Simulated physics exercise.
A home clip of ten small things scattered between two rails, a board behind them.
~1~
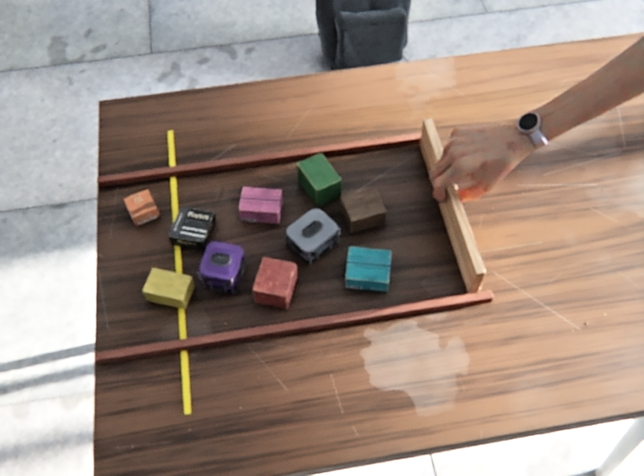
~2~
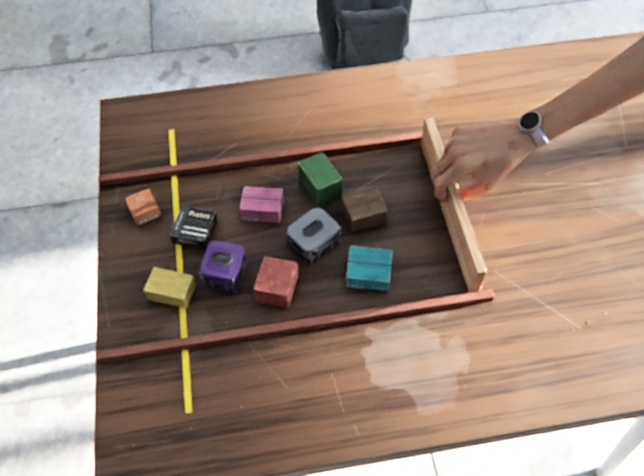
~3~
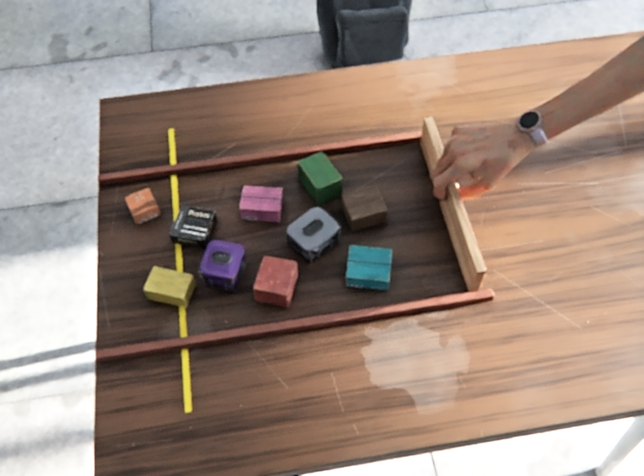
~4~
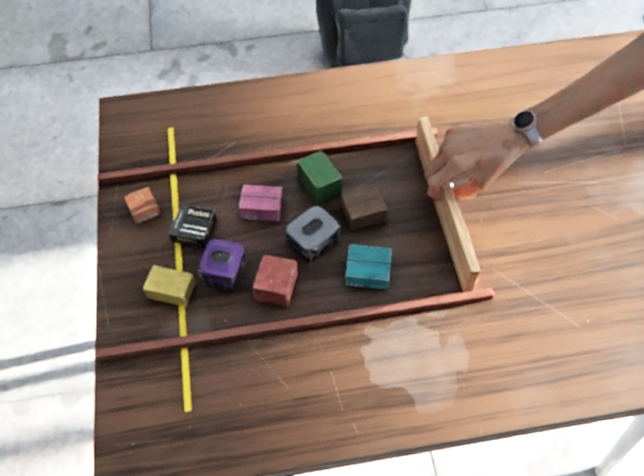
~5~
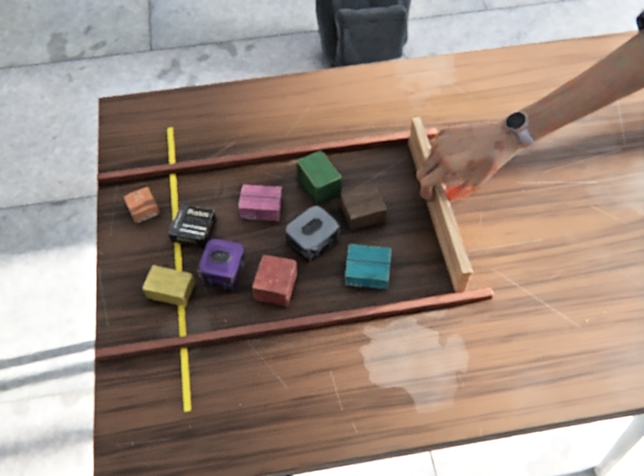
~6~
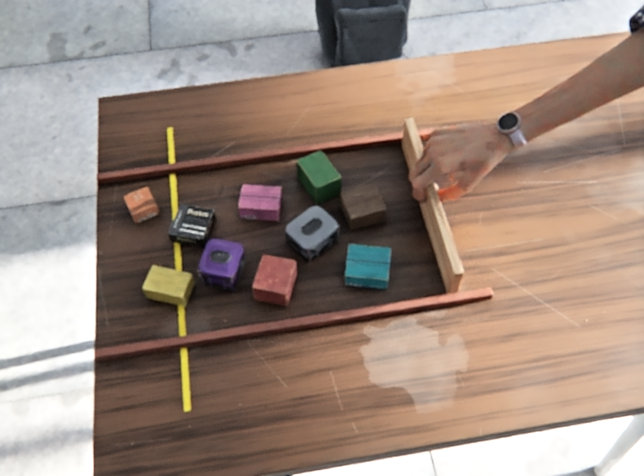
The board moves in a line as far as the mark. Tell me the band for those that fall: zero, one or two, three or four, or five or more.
Outcome: The number that fall off is one or two.
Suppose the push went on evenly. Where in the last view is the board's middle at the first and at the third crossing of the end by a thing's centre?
First at (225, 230), next at (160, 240).
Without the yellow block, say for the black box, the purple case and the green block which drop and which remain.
The black box survives, the purple case tumbles off, the green block survives.
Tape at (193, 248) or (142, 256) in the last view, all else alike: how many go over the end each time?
It would be 1 and 6.
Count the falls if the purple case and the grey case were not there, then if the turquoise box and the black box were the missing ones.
Fallen: 1, and 1 in the other try.
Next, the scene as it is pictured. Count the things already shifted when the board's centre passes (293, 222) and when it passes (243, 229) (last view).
8 and 9.
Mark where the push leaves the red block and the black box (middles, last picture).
First (117, 319), then (113, 246).
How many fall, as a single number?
Fallen: 1.
A little later, none off yet; orange box at rest near (142, 205); yellow block at rest near (169, 286); black box at rest near (193, 226).
Next, none off yet; orange box at rest near (142, 205); yellow block shifted about its own width near (125, 294); black box moving near (185, 232).
When it is over, the number that fall off is one or two; down, yellow block.
